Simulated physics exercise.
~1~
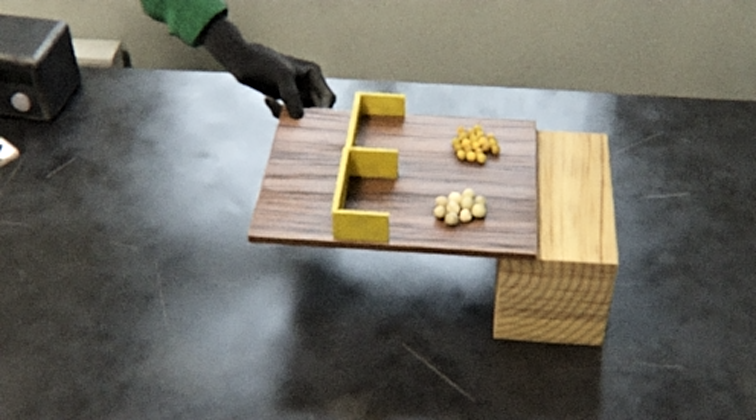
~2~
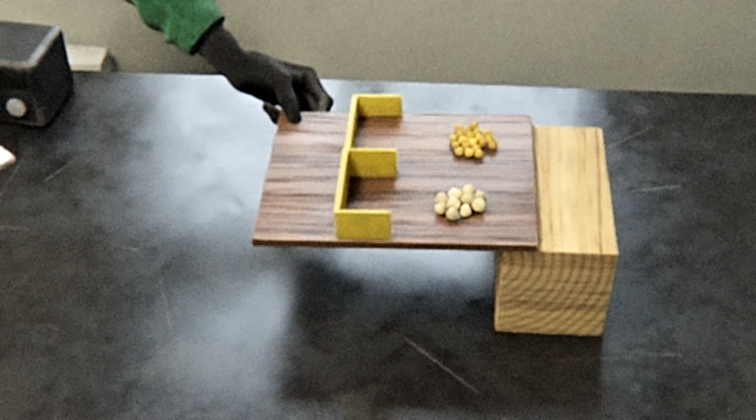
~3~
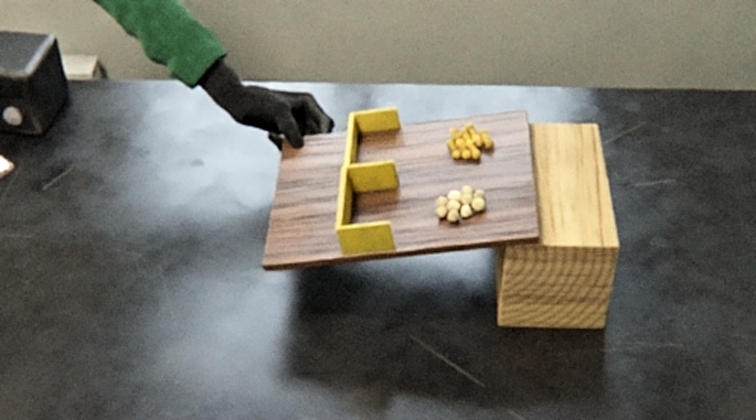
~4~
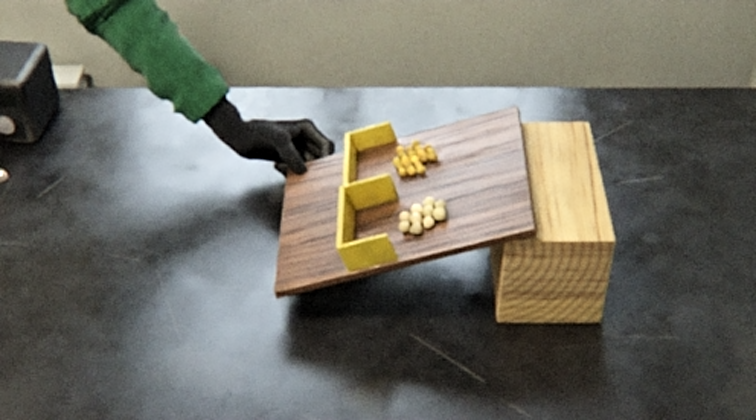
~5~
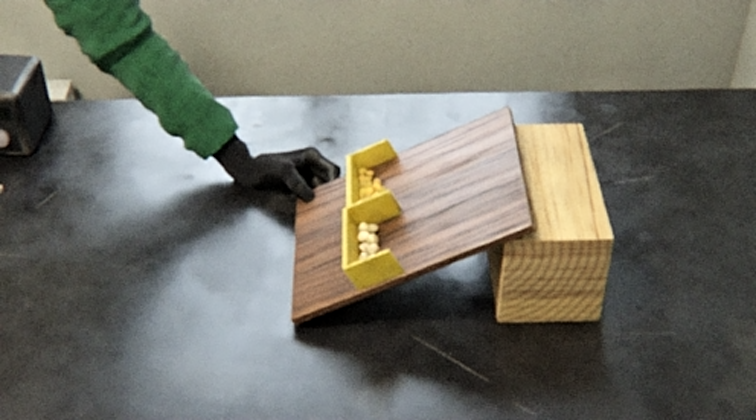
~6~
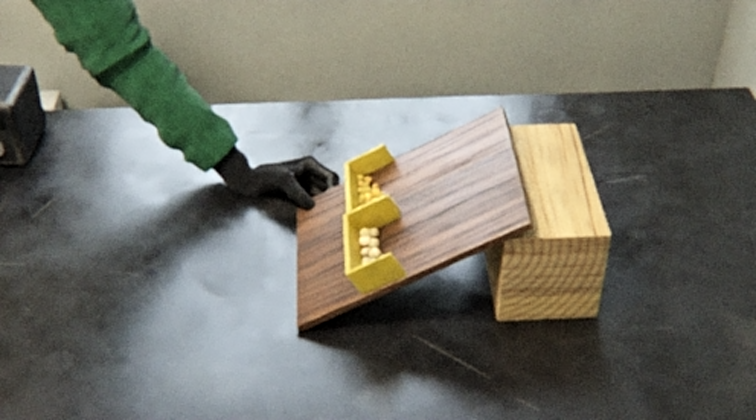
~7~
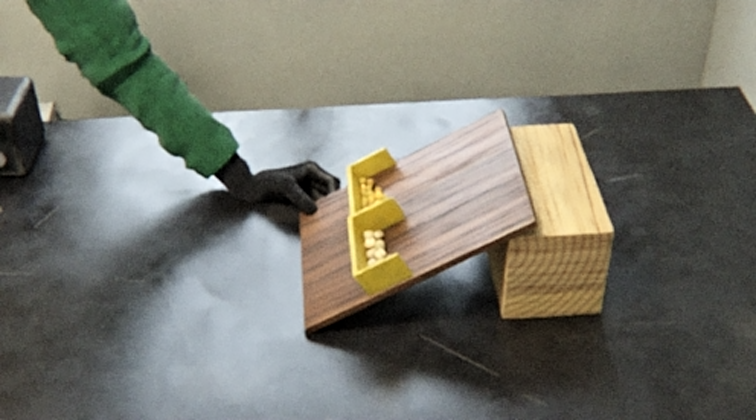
In the video, a black-gloved hand lowers the left end of a wooden board resting on a block, and two small heaps of yellowish and pale pieces slide down the slope into yellow barriers, where they stay gathered as the board rests tilted.
